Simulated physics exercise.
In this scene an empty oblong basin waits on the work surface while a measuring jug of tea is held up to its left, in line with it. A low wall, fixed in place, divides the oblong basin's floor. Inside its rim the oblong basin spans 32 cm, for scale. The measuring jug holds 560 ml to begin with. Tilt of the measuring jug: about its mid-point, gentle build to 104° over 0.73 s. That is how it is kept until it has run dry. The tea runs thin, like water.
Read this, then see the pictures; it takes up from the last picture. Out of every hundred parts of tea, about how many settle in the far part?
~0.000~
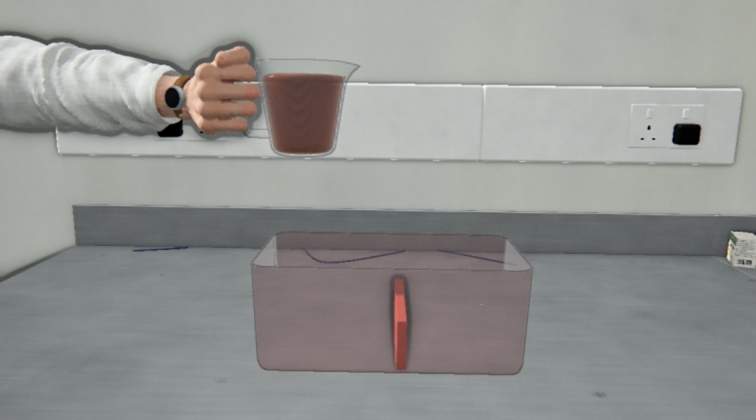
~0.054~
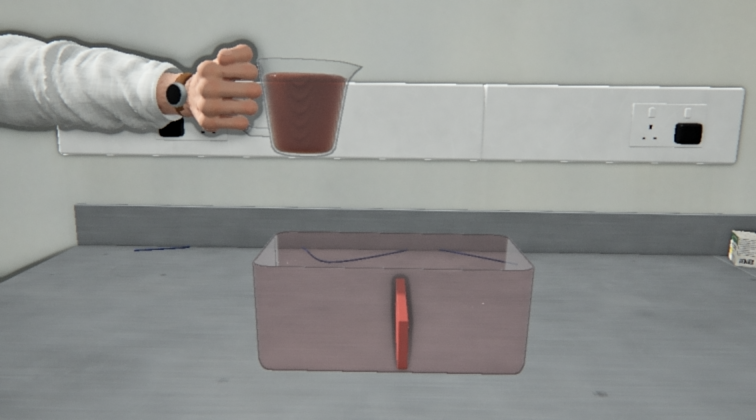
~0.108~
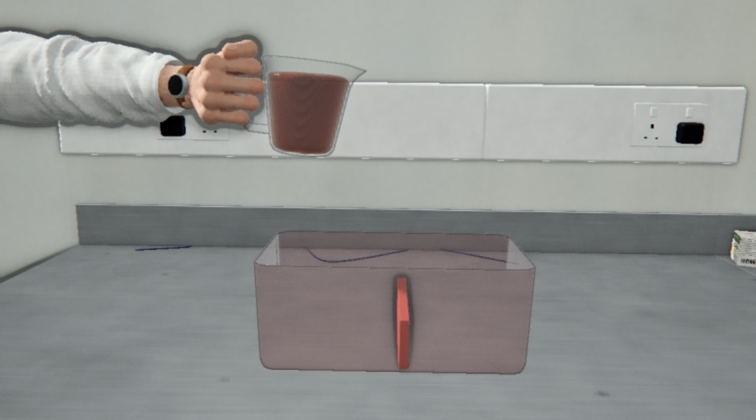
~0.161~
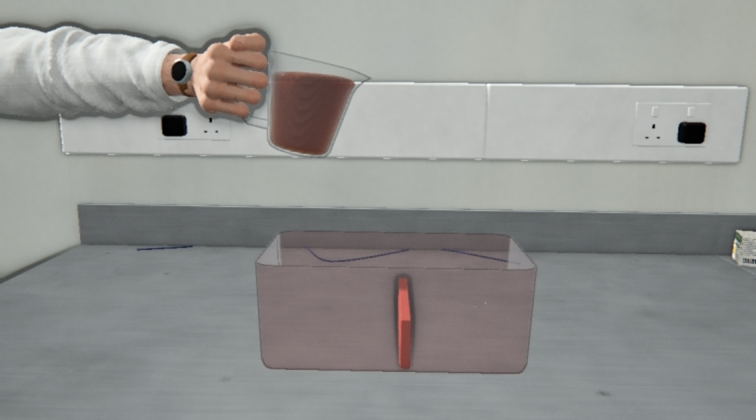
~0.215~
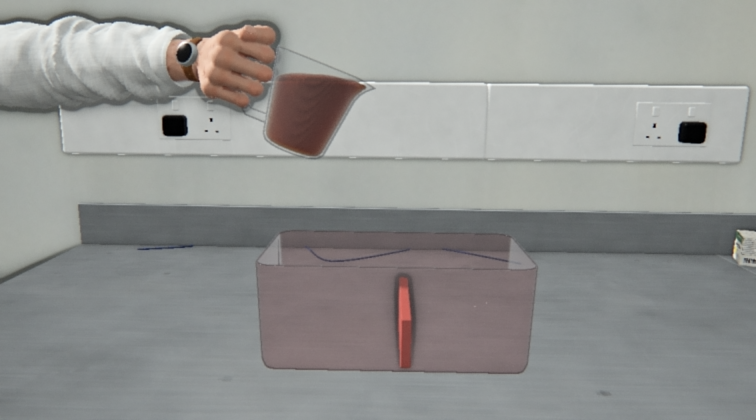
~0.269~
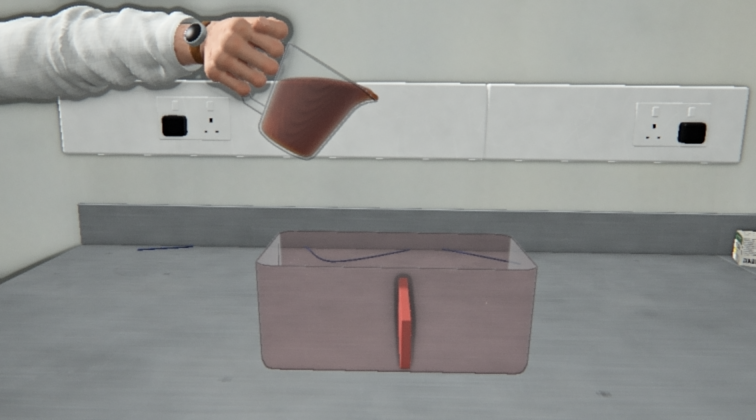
About 71 out of 100.
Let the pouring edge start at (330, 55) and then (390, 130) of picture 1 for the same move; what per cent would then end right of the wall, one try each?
15 then 90 %.
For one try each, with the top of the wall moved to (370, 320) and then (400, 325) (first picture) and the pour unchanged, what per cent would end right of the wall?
Respectively close to 90 and 75 %.
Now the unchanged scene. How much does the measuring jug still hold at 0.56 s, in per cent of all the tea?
About 48 per cent.
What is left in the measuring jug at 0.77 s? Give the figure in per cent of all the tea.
Around 7 percent of it.
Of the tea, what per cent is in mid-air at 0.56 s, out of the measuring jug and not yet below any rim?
My guess is roughly 34 %.
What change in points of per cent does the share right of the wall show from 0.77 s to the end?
It rises by about 10.
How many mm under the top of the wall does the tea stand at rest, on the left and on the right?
About 56 mm left, about 44 mm right.
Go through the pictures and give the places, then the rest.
In the first frame, it leans 0°; its right rim is at (361, 65); the tea meets the walls at (262, 76) and (347, 77); the oblong basin's rim runs from (264, 249) to (519, 253); the wall's top is at (400, 299).
In the second frame, it leans 1°; its right rim is at (363, 66); the tea meets the walls at (264, 75) and (348, 77).
In the third frame, it leans 6°; its right rim is at (367, 70); the tea meets the walls at (268, 73) and (351, 79).
In the fourth frame, it leans 12°; its right rim is at (372, 77); the tea meets the walls at (273, 73) and (357, 80).
In the fifth frame, it leans 21°; its right rim is at (376, 87); the tea meets the walls at (276, 78) and (367, 83).
In the sixth frame, it leans 31°; its right rim is at (378, 101); the tea meets the walls at (277, 86) and (374, 92); 1 per cent is over the edge.
By 0.56 s the tilt is 90° and 48 per cent is still to pour, 0 is left of the wall and 19 right of it.
By 0.77 s the tilt is 104° and 7 per cent is still to pour, 15 is left of the wall and 62 right of it.
By 0.99 s the tilt is 104° and 0 per cent is still to pour, 26 is left of the wall and 71 right of it.
By 1.23 s the tilt is 104° and 0 per cent is still to pour, 27 is left of the wall and 71 right of it.
At rest 27 per cent lies left of the wall, 71 right of it and 2 outside.
